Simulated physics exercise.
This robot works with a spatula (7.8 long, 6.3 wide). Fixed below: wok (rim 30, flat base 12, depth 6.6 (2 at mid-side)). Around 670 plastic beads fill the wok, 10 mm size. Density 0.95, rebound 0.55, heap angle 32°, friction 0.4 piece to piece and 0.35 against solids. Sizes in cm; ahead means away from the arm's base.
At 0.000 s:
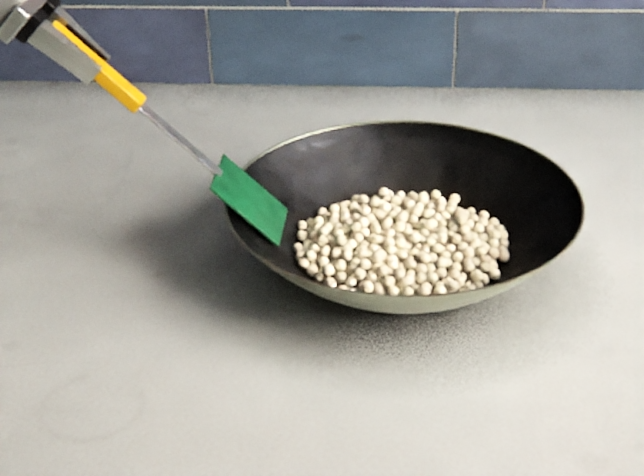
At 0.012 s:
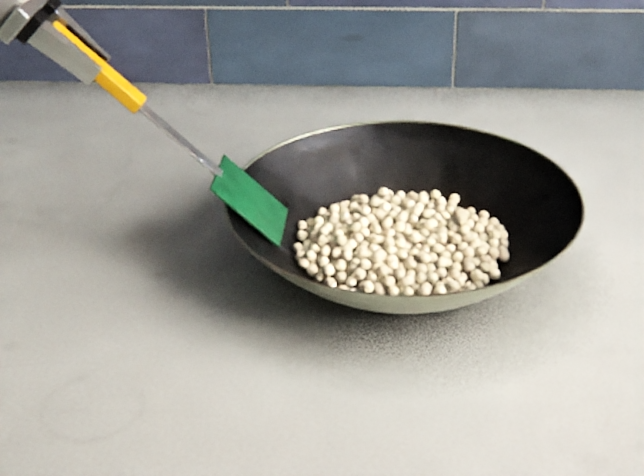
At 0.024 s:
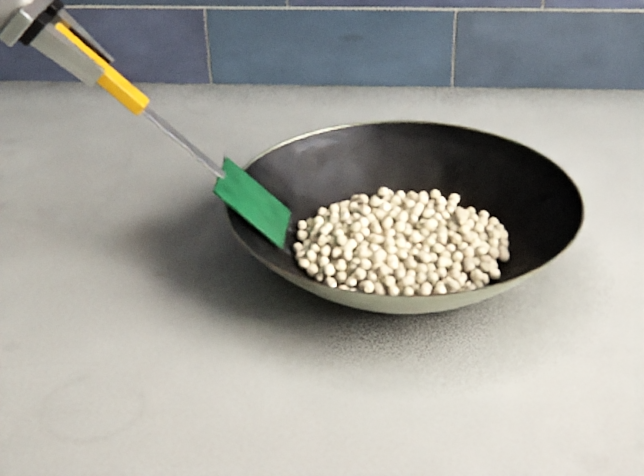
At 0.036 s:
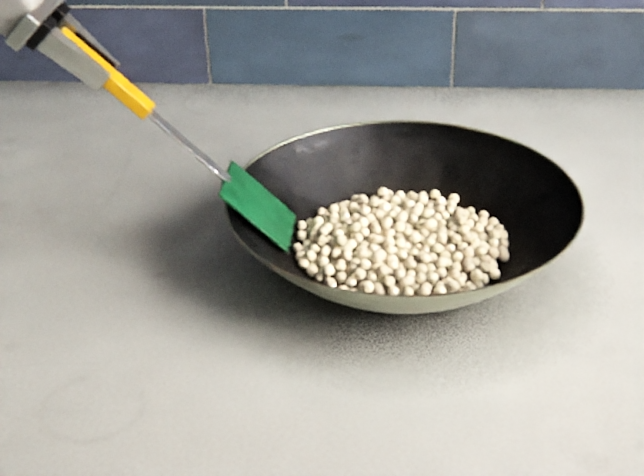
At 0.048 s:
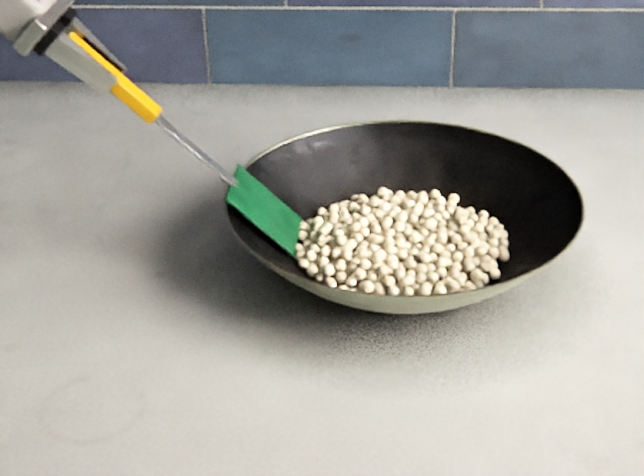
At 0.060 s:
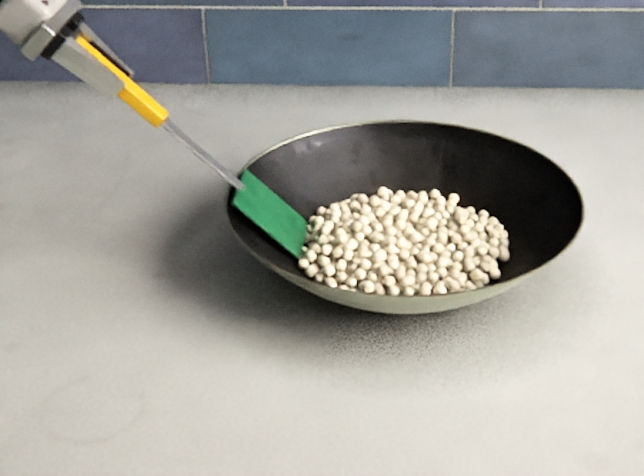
The clip shows a robot arm holding a green spatula at the left side of a dark wok of whitish beads. The spatula moves slightly right and down until its edge meets the pile, which barely changes.
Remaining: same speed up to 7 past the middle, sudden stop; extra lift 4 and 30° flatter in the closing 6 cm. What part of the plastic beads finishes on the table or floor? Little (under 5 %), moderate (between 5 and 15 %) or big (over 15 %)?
Share on the table or floor: Little (under 5 %).
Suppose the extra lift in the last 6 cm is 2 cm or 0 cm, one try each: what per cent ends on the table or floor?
About 0 and 0 per cent.
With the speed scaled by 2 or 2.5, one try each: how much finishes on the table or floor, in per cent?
About 5 and 10 per cent.
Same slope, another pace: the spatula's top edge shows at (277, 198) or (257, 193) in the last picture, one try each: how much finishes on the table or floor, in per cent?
Some 10 and 5 per cent.
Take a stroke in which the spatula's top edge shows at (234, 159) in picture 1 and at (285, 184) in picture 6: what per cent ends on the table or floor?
About 5 per cent.
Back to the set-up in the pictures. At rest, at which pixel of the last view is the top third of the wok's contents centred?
At about (491, 231).
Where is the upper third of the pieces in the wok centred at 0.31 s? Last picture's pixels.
Around (465, 228).
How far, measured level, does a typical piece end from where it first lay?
About 3 cm.
After 0.18 s, sloping 45°, highest piece 4 above the table; 674 in the wok.
After 0.31 s, sloping 34°, highest piece 5 above the table; 674 in the wok.
After 0.57 s, sloping 15°, highest piece 6 above the table; 674 in the wok.
After 1.62 s, sloping 15°, highest piece 5 above the table; 674 in the wok.
At rest, 674 in the wok. That is 0 % on the table or floor.
